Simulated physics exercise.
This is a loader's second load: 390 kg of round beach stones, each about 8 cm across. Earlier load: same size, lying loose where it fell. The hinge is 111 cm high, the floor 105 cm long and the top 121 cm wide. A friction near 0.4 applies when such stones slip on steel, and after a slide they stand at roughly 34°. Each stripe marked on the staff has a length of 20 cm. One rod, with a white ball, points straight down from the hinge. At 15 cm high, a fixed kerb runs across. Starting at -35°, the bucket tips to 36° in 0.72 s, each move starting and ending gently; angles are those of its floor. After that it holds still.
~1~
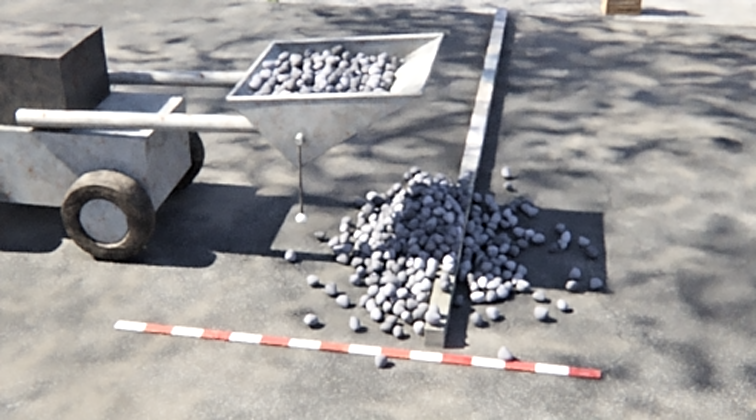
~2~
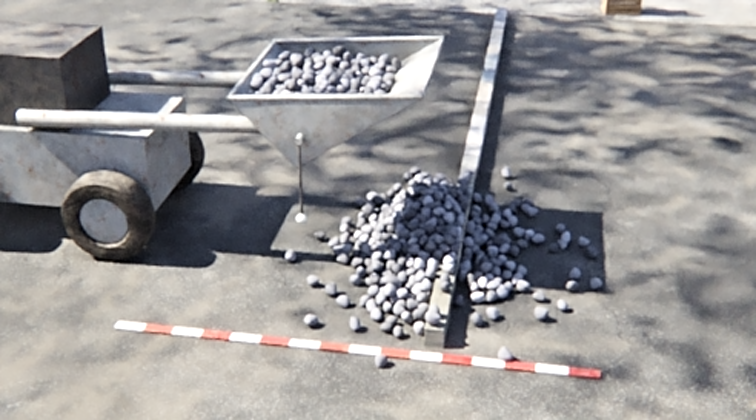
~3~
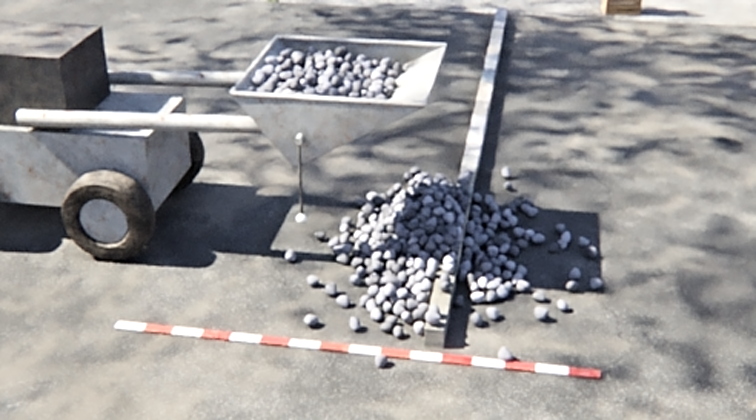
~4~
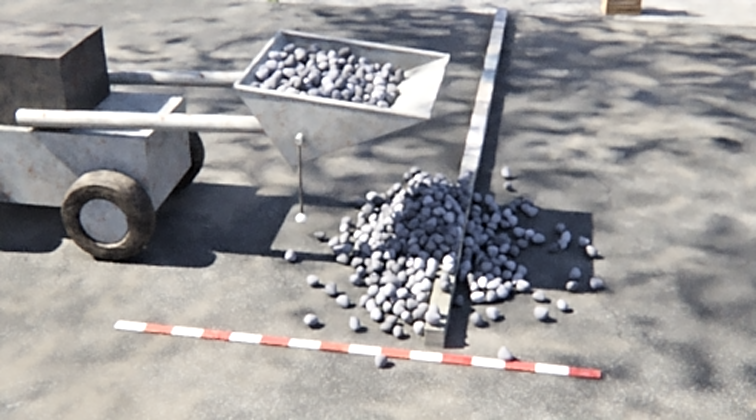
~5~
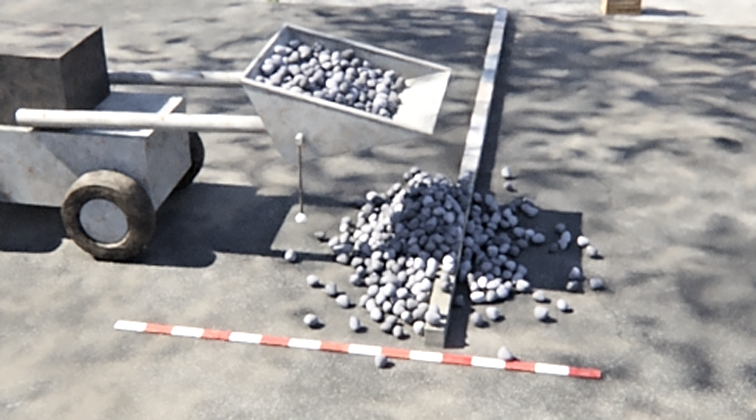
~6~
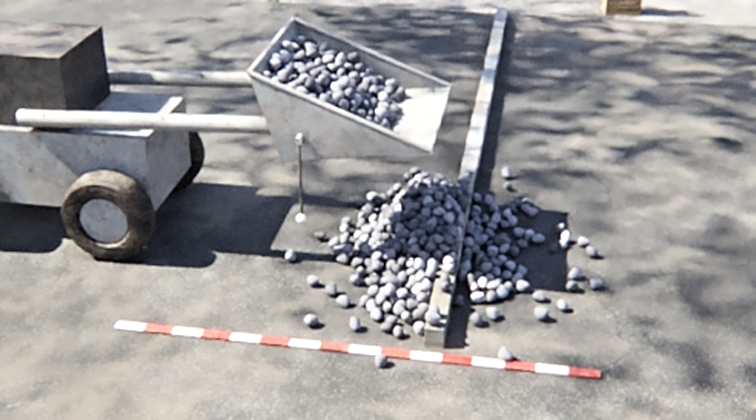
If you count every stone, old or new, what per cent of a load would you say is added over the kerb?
I would say about 61 per cent.
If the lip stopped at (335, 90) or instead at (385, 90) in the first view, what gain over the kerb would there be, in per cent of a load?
Close to 0 per cent, followed by close to 20 per cent.
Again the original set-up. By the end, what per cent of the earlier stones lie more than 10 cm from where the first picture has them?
Some 20 percent, give or take.
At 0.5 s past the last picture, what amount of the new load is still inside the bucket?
Roughly 90 per cent is still inside.
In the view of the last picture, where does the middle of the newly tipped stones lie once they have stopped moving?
The middle lies near (475, 238) in the last picture.
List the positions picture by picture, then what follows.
The first picture shows lip at (422, 94), floor tilted -35°, highest stones at (338, 61). The earlier load is highest near (439, 208), 27 cm above ground level, 83 % on this side of the kerb, 17 % over the kerb.
The second picture shows lip at (423, 97), floor tilted -34°, highest stones at (314, 60).
In the third picture, the bucket is at -30°, its lip at (426, 105); the top of the load is at (302, 59).
In the fourth picture, the bucket is at -24°, its lip at (429, 118); the top of the load is at (297, 57).
In the fifth picture, the bucket is at -17°, its lip at (432, 134); the top of the load is at (294, 54).
The sixth picture shows lip at (432, 151), floor tilted -8°, highest stones at (300, 50).
Then, 0.2 s after the last picture the floor is at 25°; in per cent of one load, 100 in the bucket, 83 on this side of the kerb, 17 over the kerb; the foremost stones are at (576, 265).
Then, 0.5 s after the last picture the floor is at 36°; in per cent of one load, 92 in the bucket, 91 on this side of the kerb, 17 over the kerb; the foremost stones are at (576, 265).
Then, 0.9 s after the last picture the floor is at 36°; in per cent of one load, 34 in the bucket, 132 on this side of the kerb, 34 over the kerb; the foremost stones are at (576, 265).
Then, 3.5 s after the last picture the floor is at 36°; in per cent of one load, 0 in the bucket, 122 on this side of the kerb, 78 over the kerb; the foremost stones are at (661, 283). Net gain over the kerb, 61.
